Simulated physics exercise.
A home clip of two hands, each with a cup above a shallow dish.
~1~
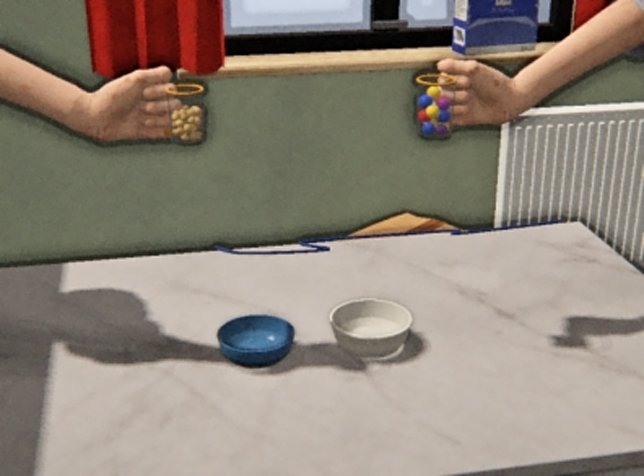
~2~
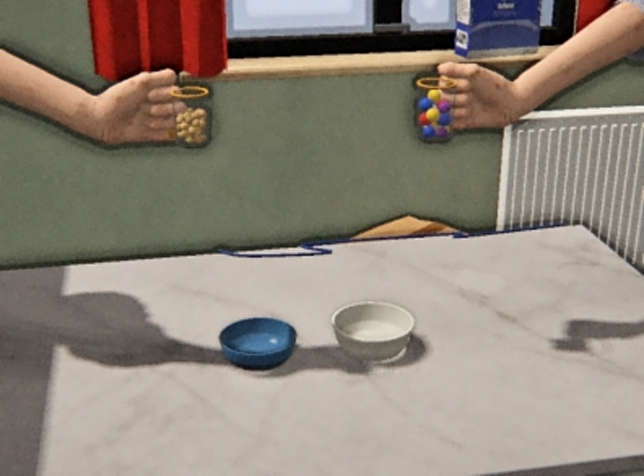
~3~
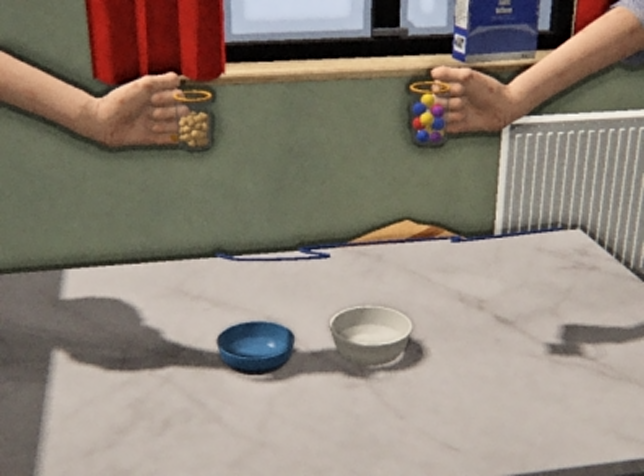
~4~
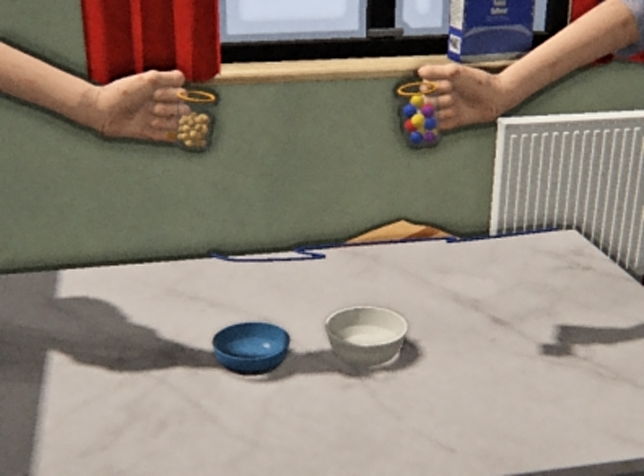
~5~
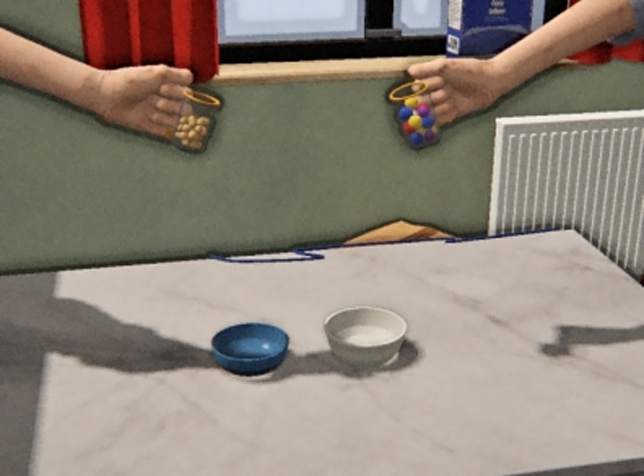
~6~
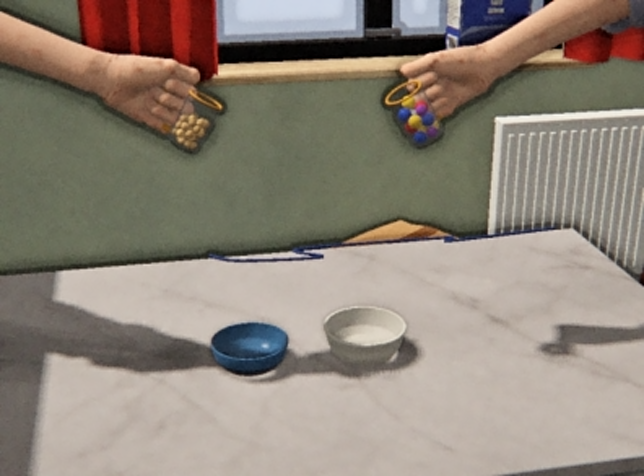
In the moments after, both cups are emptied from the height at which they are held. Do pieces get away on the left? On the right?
The left dish cannot keep them all in and the right dish cannot keep them all in.
Then, 0.57 s past the last view, left, all still in the cup; right, all still in the cup.
Then, 1.07 s past the last view, left, most still in the cup, a small part in the air; right, about half still in the cup, about half in the air.
Then, 1.50 s past the last view, left, about half in the dish, a small part outside the dish, about half in the air; right, a small part in the dish, about a quarter outside the dish, about two thirds in the air.
Finally, left, most in the dish, about a quarter outside the dish; right, about a quarter in the dish, most outside the dish.
